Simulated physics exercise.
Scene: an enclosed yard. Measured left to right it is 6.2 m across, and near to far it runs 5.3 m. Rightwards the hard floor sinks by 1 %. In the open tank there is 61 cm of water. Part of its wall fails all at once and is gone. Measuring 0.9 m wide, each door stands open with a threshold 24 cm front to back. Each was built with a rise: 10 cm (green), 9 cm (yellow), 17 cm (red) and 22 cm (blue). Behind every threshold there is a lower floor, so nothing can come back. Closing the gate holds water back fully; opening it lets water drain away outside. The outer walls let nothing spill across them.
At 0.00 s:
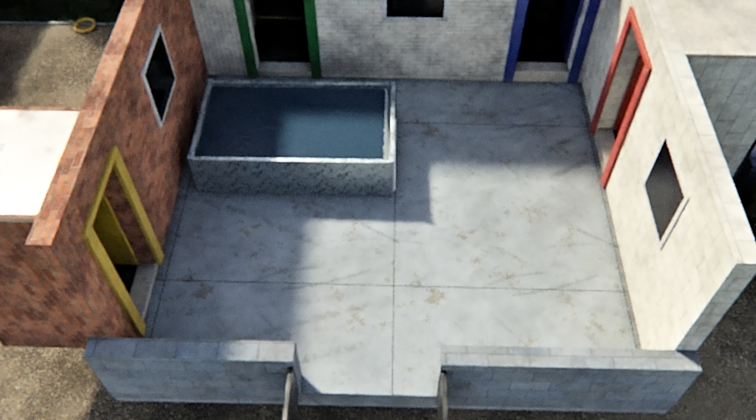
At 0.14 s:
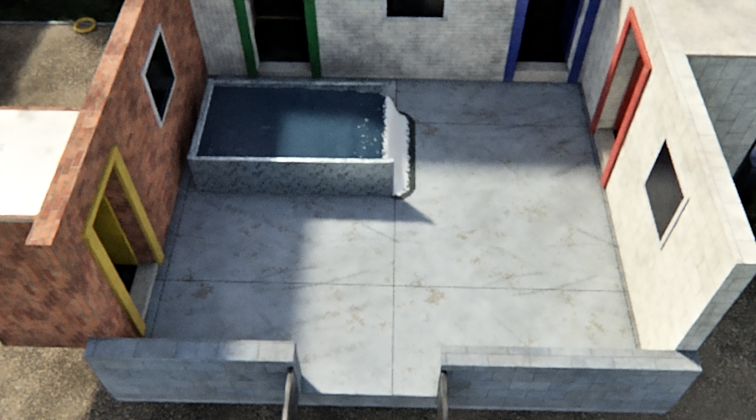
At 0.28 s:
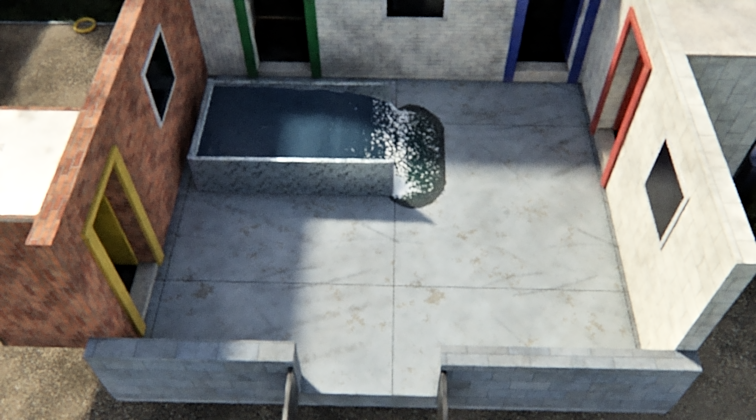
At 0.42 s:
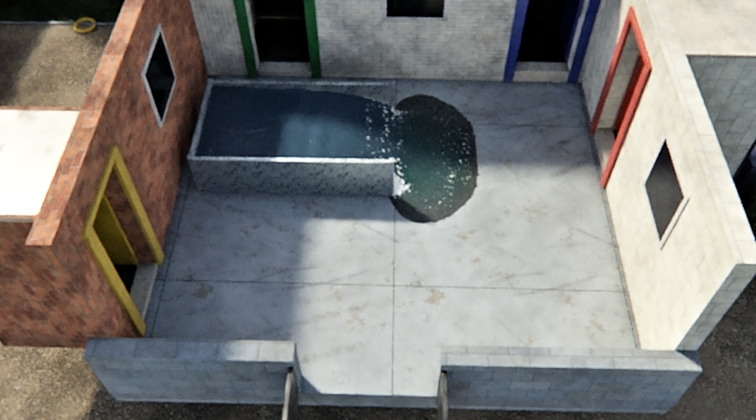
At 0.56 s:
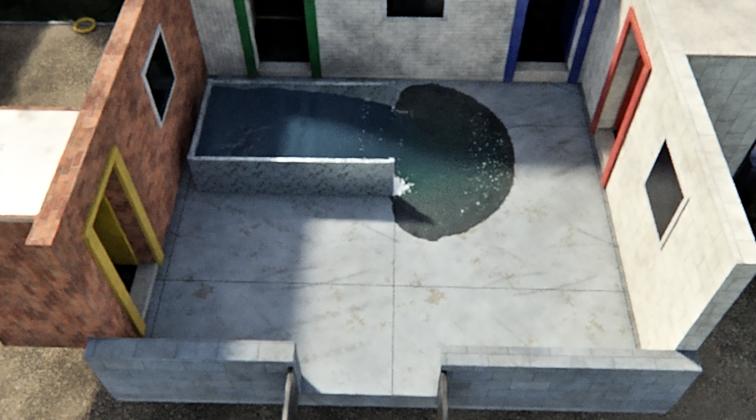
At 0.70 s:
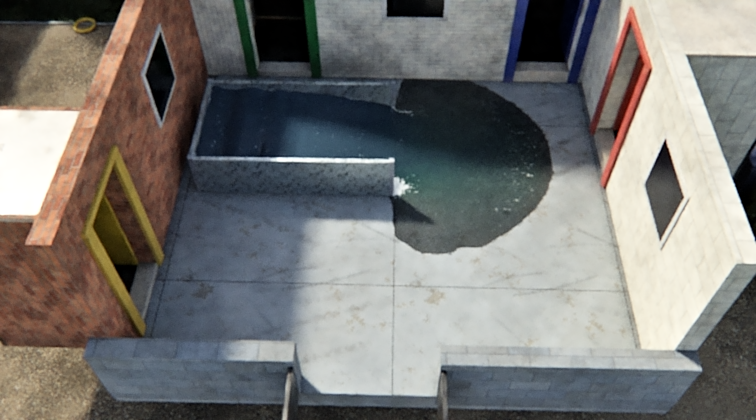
Water burst out through the right end of the open tank as that wall vanished, then spread in a widening dark, rounded pool across the pale floor of the enclosed yard.
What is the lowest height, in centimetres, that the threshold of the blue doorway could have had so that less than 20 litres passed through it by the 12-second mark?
About 24 cm.
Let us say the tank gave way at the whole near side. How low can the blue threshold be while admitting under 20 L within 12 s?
About 9.5 centimetres.
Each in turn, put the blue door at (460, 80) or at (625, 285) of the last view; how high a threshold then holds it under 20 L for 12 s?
Around 10.0 and 14.0 cm respectively.
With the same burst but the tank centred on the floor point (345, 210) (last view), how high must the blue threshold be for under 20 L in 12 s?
Roughly 23 cm is needed.
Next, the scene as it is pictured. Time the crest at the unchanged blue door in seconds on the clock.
Peak time: Around 2.8 s.
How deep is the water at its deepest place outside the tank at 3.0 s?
Up to some 32 cm.
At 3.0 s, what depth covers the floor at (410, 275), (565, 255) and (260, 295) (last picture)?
About 0, 7 and 0 cm respectively.
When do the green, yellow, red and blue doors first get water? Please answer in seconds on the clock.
The green door at 5.5 s, the yellow door at 6.0 s, the red door at 0.9 s, the blue door at 1.1 s.
After 1.4 s water covers 35 % of the floor, deepest (26 cm) near (404, 162); 9 cm at the blue door, 0 litres in over its 22 cm threshold.
After 3.0 s water covers 45 % of the floor, deepest (32 cm) near (644, 382); 29 cm at the blue door, 16 litres in over its 22 cm threshold.
After 12.0 s water covers 100 % of the floor, deepest (10 cm) near (133, 369); 8 cm at the blue door, 27 litres in over its 22 cm threshold.
At the blue door as built, the water arrived by 1.1 s and peaked near 31 cm at 2.8 s.
With a threshold of 21.5 cm, 30 litres would have come in within the 12 s; with 29 cm, 5 litres. So under 20 litres takes about 24 cm.
